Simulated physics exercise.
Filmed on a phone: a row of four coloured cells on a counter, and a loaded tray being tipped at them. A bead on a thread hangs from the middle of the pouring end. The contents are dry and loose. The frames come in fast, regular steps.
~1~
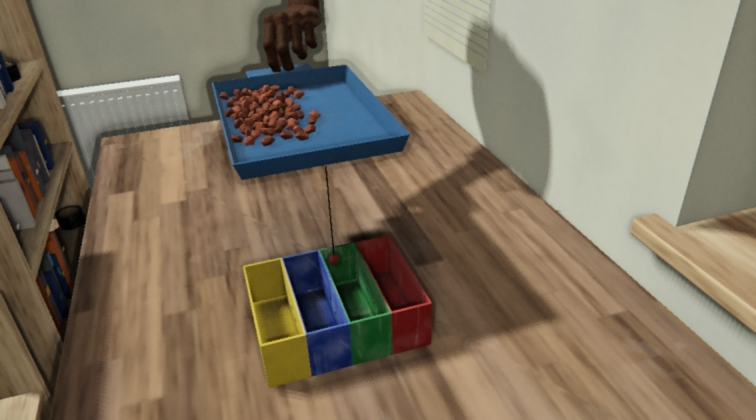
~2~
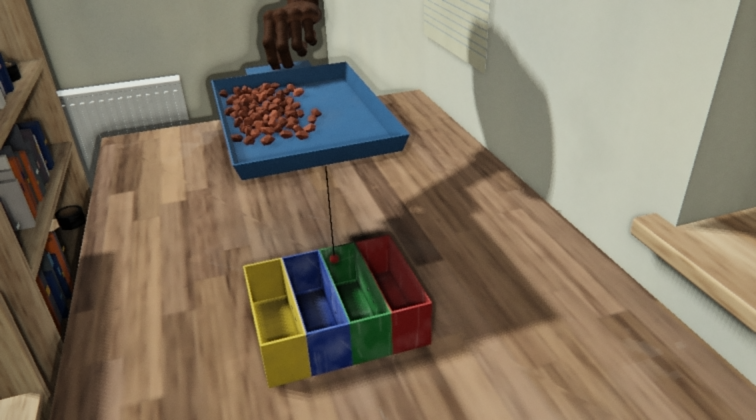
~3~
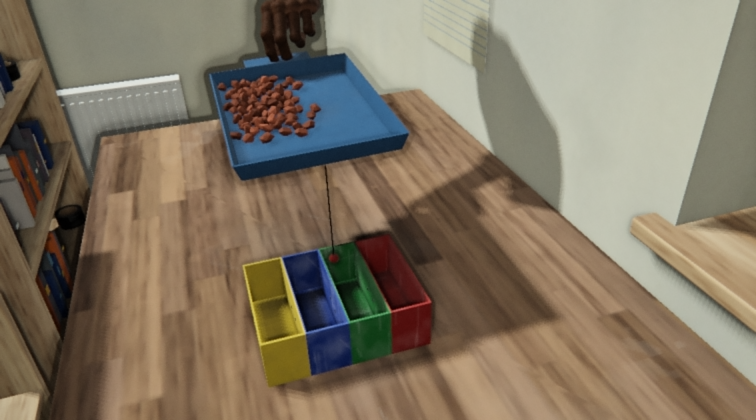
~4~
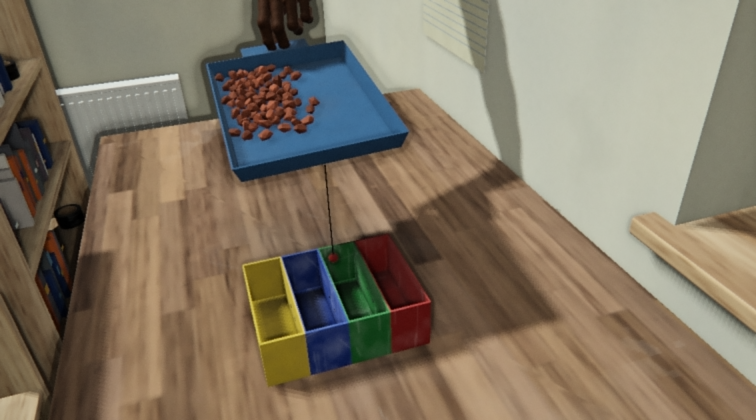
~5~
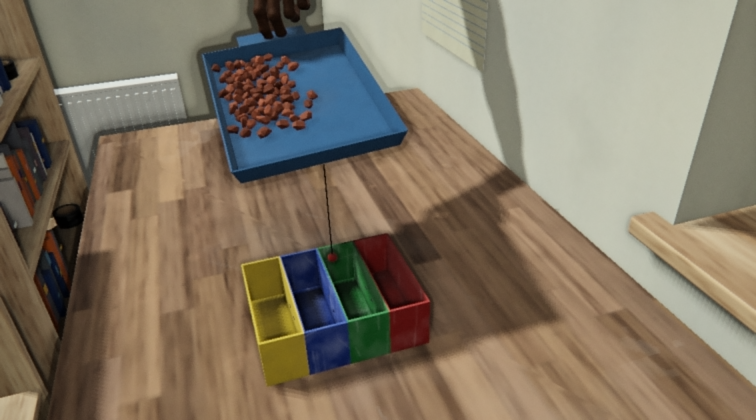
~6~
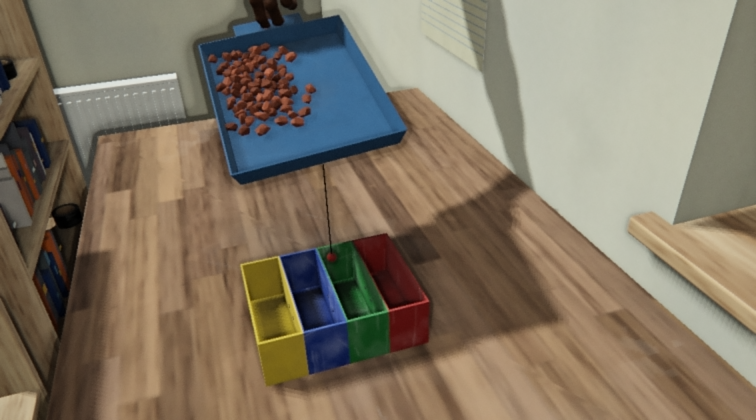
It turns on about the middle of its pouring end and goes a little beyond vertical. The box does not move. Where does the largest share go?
Most goes to the yellow cell.
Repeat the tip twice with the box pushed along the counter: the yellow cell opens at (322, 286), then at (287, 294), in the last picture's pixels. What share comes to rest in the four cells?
First some 10, then 50 per cent.
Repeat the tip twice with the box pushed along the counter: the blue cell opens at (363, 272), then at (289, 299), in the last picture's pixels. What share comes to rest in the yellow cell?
The first gives 10 %, the second 50 %.
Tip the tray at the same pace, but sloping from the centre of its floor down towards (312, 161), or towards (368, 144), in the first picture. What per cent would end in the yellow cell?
About 40 and 0 per cent.
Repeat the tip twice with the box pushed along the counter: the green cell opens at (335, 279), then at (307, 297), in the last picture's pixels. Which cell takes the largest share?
In turn: That yellow cell; the blue one.
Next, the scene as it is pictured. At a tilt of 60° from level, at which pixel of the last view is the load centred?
Roughly at (259, 159).
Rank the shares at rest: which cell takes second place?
The runner-up: That blue cell.
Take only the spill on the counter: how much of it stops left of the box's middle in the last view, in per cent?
About 100 per cent.
Soon after the last picture, tray tipped steeply; nearly all on the tray; a small part falling or outside the box.
A little later, tray tipped right over; about a quarter on the tray; about a third in the yellow cell; a small part in the blue cell; a stray few in the green cell; about a third falling or outside the box.
Later still, tray tipped past a quarter turn; about two thirds in the yellow cell; about a quarter in the blue cell; a stray few in the green cell; about a quarter falling or outside the box.
At rest, tray tipped past a quarter turn; about two thirds in the yellow cell; about a quarter in the blue cell; a stray few in the green cell; none in the red cell; about a quarter outside the box.
